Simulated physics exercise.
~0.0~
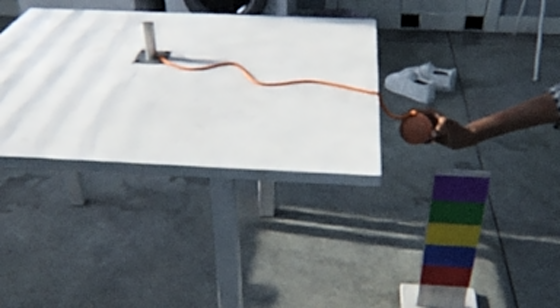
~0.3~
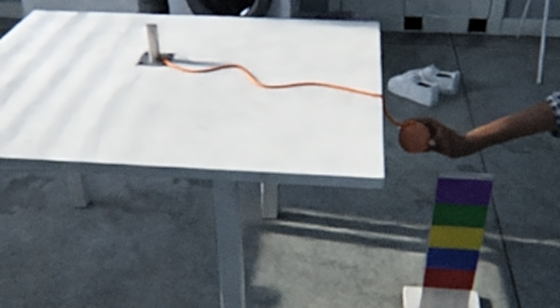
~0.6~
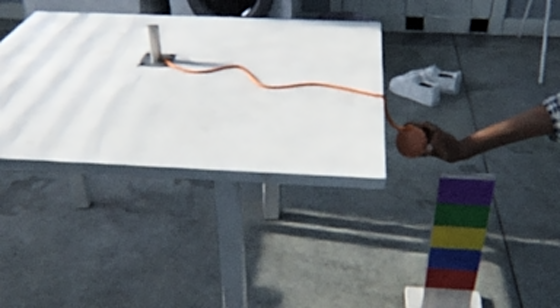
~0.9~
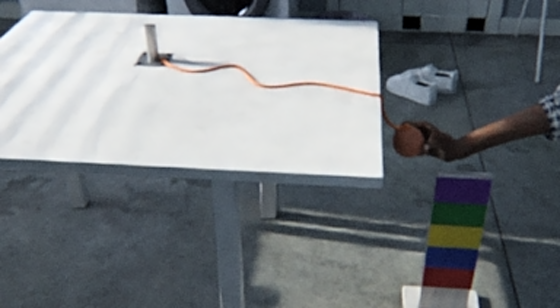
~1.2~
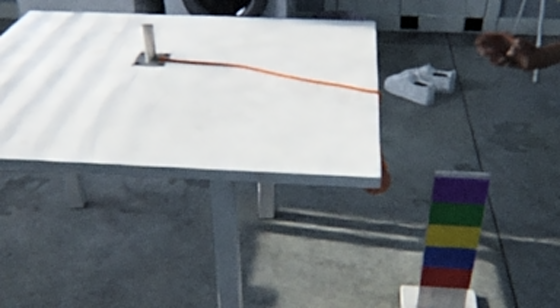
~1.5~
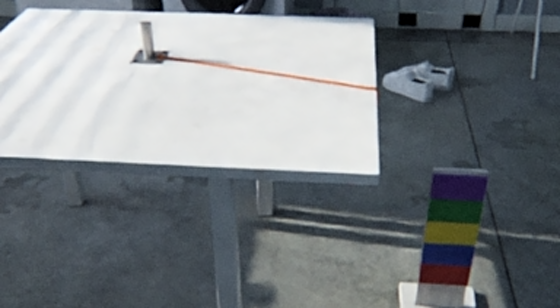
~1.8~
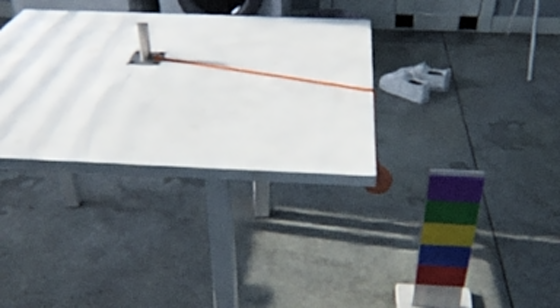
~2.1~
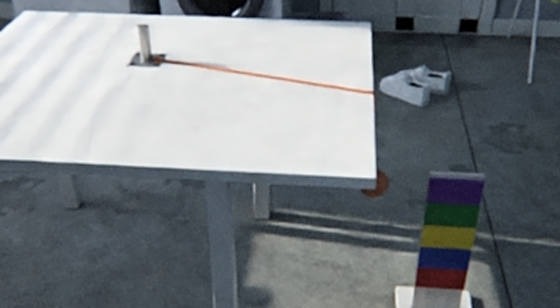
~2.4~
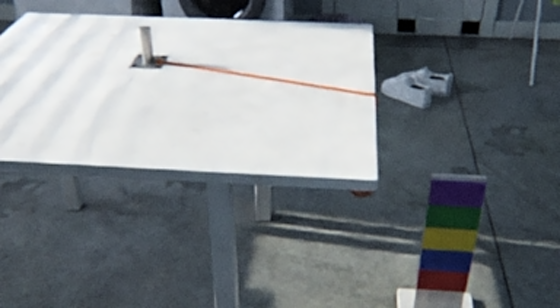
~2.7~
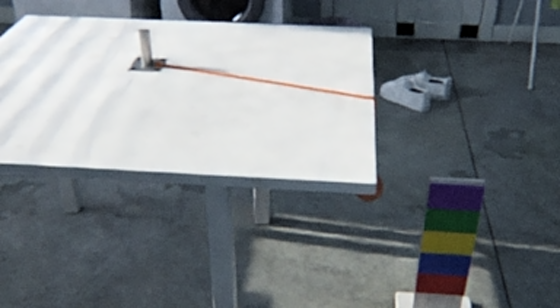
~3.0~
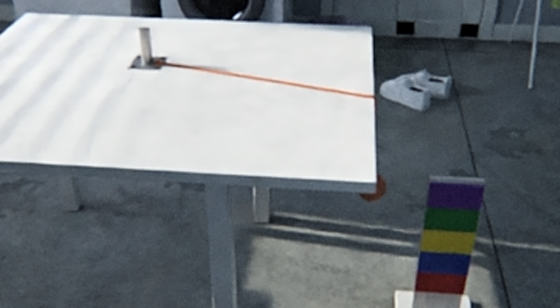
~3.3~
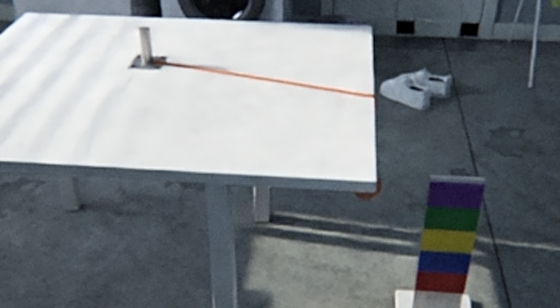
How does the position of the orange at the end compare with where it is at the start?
At the start the orange is held in a hand out to the right of the table, above the height of the striped board. At the end it hangs lower and further left, partly hidden just below the tabletop's right corner and level with the purple band.
